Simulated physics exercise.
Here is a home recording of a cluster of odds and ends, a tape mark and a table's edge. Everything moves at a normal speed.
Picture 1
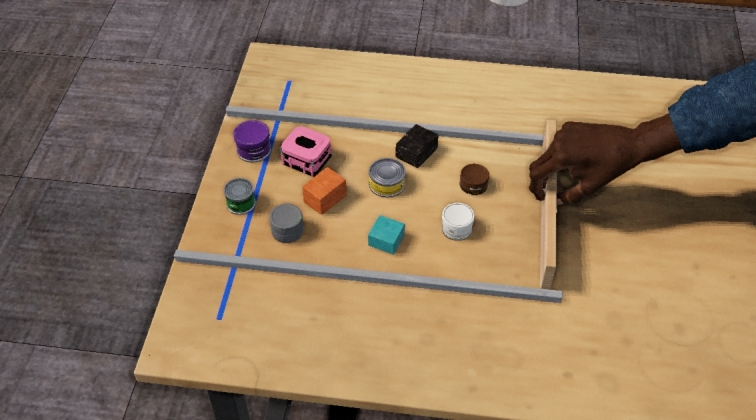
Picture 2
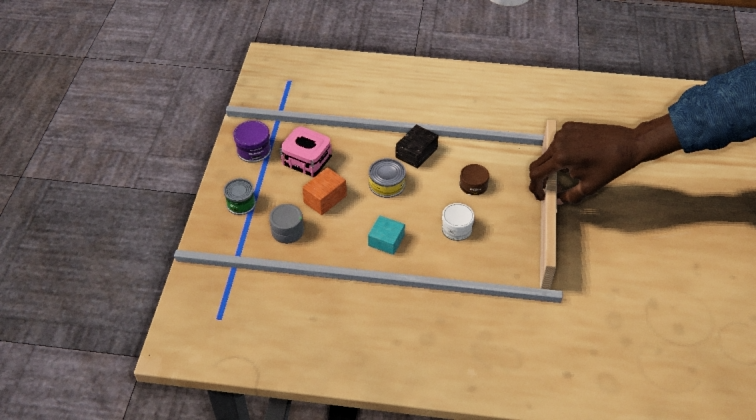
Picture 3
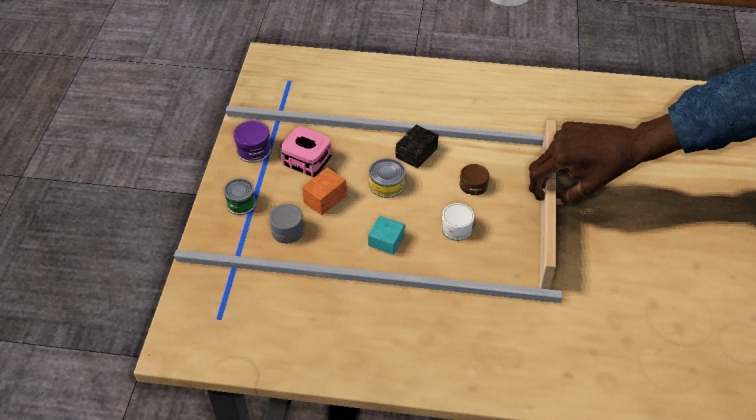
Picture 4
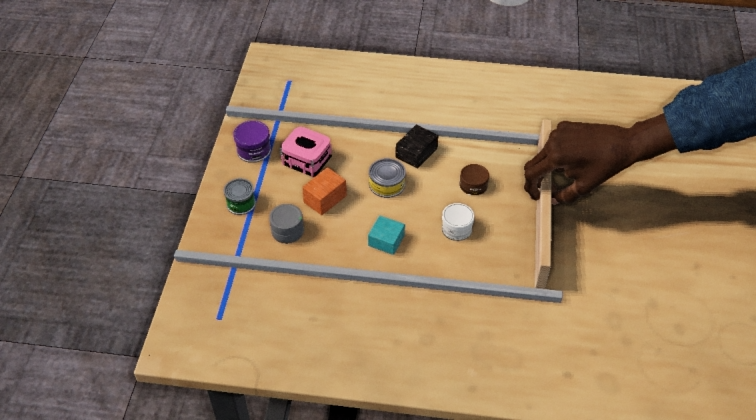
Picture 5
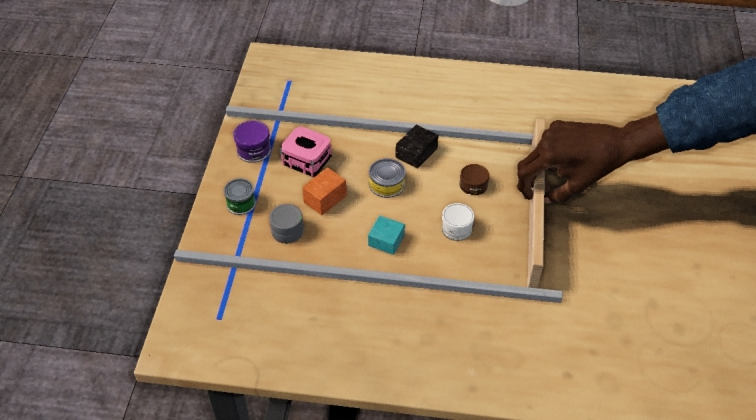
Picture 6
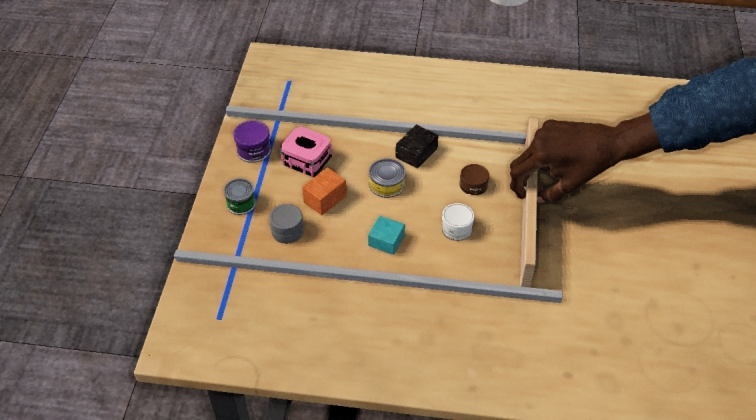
A light wooden table above grey carpet tiles is seen from a high, angled, unmoving viewpoint. Between two grey rails lie purple and green pots near a blue tape line at left, a pink case, grey lid, orange block and yellow tin, then black and turquoise blocks, a brown tub and a white one. A hand at right holds an upright board still, then slides it slightly left, touching nothing else.
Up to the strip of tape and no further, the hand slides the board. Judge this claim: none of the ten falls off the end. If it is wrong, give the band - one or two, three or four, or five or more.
Wrong; one or two fall off.
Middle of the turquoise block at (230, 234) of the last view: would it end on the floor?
From that start the object is safe.
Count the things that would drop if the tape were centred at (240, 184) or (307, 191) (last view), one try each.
Result, try by try: 5, 0.
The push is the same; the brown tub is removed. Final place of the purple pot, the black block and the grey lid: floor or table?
The purple pot ends up below - the black block remains - the grey lid remains.
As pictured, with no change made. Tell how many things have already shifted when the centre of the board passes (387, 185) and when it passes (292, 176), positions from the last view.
Counts: 6 and 10.
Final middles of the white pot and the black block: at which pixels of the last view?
Positions - first (237, 199), then (260, 127).
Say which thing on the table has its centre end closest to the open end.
That one is the pink case.
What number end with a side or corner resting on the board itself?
Well, it touches 5.
Soon after, none off yet; purple pot at rest near (253, 141); green pot at rest near (240, 197); grey lid at rest near (287, 224).
In the end, the number that fall off is one or two; gone, green pot and purple pot.
